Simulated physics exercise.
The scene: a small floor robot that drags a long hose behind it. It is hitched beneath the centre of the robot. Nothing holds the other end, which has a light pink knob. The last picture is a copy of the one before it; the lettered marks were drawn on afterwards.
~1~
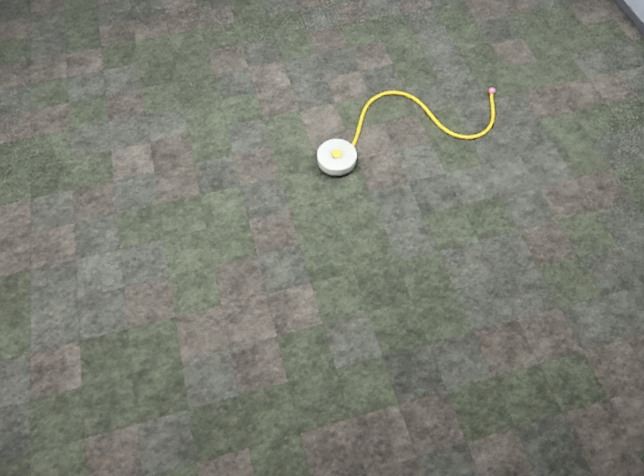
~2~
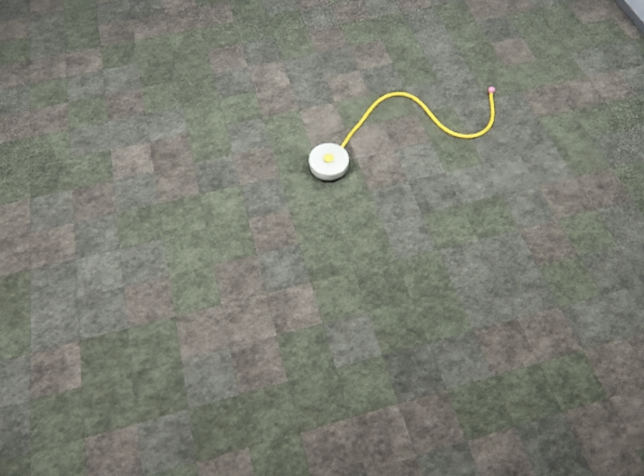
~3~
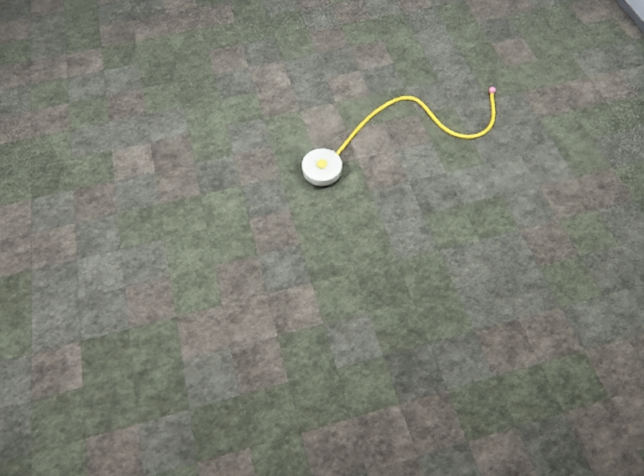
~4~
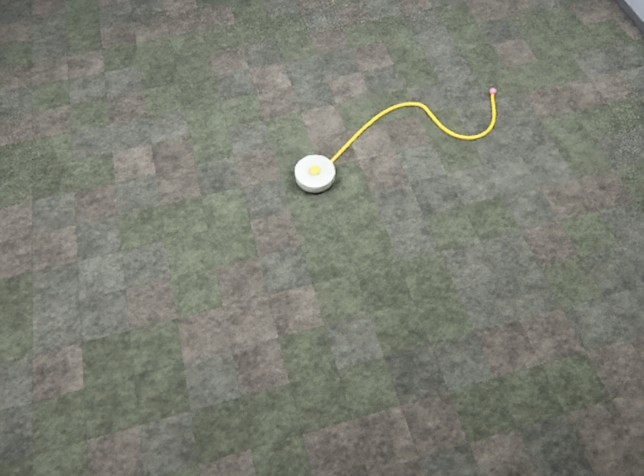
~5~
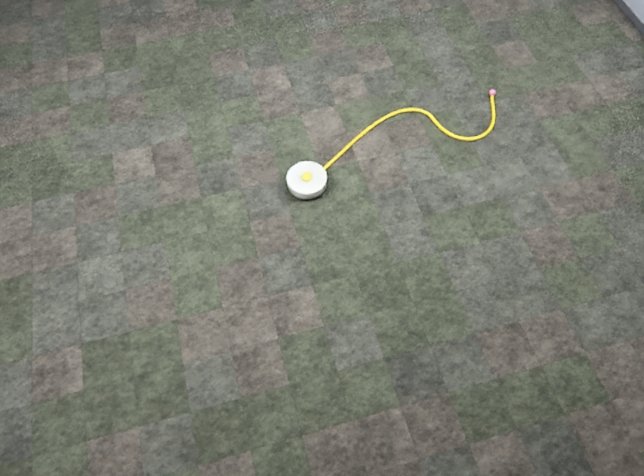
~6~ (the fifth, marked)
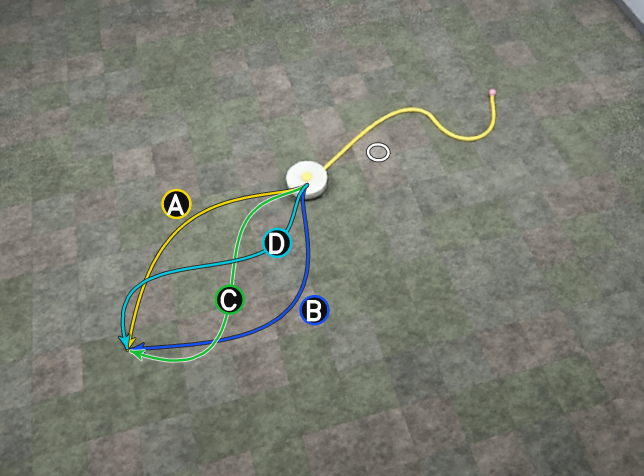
On a mottled green, grey and brown carpet, a small round white robot with a yellow centre creeps down and to the left, drawing the near part of its curvy yellow hose straighter while the pink-tipped far end barely moves.
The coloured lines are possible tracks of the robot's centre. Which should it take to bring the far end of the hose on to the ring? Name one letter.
The end stops on the ring with A.
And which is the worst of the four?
B.
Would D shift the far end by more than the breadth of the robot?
Yes.
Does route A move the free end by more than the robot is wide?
On that route, yes.
On the marked copy, A from (307, 185) via (185, 224) to (128, 350); B from (307, 185) via (290, 308) to (131, 350); C from (307, 185) via (232, 280) to (131, 351); D from (307, 185) via (213, 265) to (127, 348); the ring at (378, 152).
Following A. Soon after the start, robot (213, 203), middle of the hose (361, 159), free end (485, 107).
Later, robot (145, 274), middle of the hose (288, 190), free end (419, 135).
In the end, robot (125, 347), middle of the hose (252, 225), free end (377, 151); the free end is on the ring.
As for the rest, B leaves the free end at (408, 176); C leaves the free end at (392, 161); D leaves the free end at (392, 163).
